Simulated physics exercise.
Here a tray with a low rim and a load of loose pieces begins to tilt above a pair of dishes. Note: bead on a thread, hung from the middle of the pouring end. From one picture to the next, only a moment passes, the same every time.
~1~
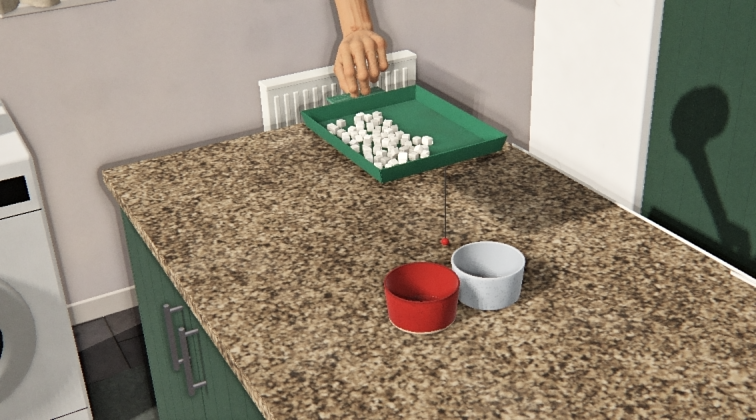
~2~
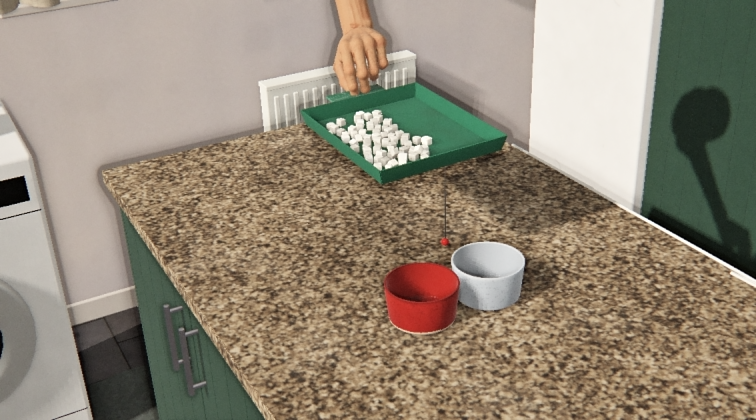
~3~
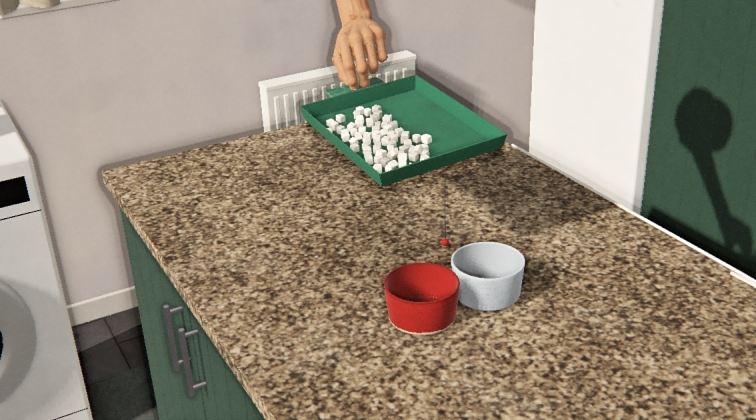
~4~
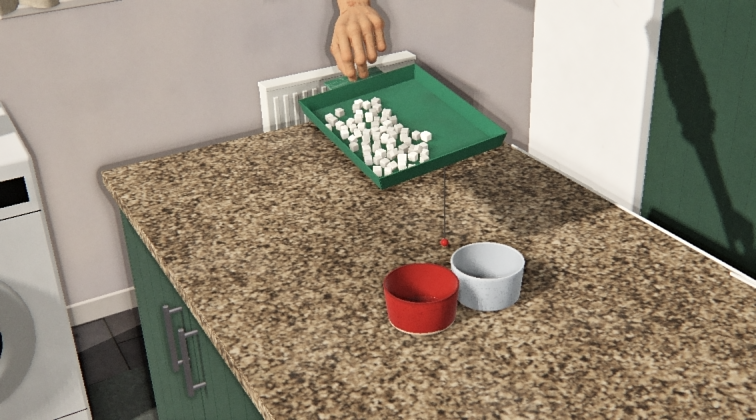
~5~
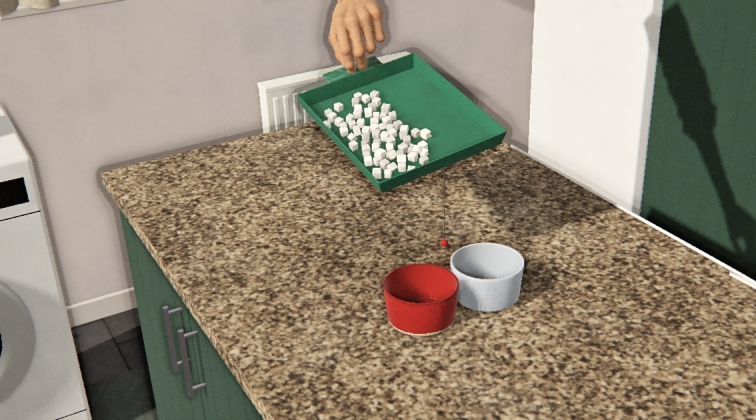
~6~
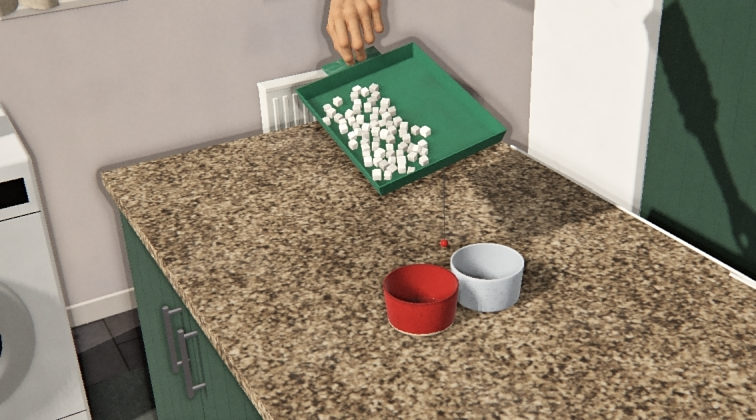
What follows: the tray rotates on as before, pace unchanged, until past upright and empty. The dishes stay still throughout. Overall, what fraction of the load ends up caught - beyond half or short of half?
Short of half.
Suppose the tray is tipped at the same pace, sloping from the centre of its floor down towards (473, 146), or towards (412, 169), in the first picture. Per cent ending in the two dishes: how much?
In turn 30 and 60 in a hundred.
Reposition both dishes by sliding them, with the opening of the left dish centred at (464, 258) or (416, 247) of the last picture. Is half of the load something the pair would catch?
The pair would catch the lesser share the first time and the lesser share the second time.
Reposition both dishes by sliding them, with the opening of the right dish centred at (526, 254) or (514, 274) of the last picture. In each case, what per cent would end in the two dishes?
Around 0 % followed by around 0 %.
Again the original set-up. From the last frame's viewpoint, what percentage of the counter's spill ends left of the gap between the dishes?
Close to 100 per cent.
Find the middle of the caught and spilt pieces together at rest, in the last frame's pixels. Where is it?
Around (392, 316), give or take.
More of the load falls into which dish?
That's the left side.
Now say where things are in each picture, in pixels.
In the first frame, corners of the pouring end near (382, 167) and (502, 135), level; middle of the load near (378, 142), sugar cubes; left dish near (442, 313); right dish near (509, 290); bead on its thread near (445, 242).
In the second frame, corners of the pouring end near (381, 168) and (502, 135), level; middle of the load near (378, 141).
In the third frame, corners of the pouring end near (381, 171) and (502, 133), tipped barely, lowest at the left corner; middle of the load near (377, 139).
In the fourth frame, corners of the pouring end near (381, 175) and (501, 132), tipped a little, lowest at the left corner; middle of the load near (377, 137).
In the fifth frame, corners of the pouring end near (381, 179) and (501, 130), tipped a little, lowest at the left corner; middle of the load near (376, 134).
In the sixth frame, corners of the pouring end near (381, 183) and (501, 129), tipped clearly, lowest at the left corner; middle of the load near (376, 132); left dish near (441, 315); right dish near (508, 291).
Shortly afterwards, tray tipped steeply; the whole lot on the tray.
Next, tray tipped past a quarter turn; all but a few on the tray; only a few in the air.
Some moments later, tray tipped past a quarter turn; near a third in the left dish; near two thirds outside both.
In the end, tray tipped past a quarter turn; near a third in the left dish; none at all in the right dish; near two thirds outside both.
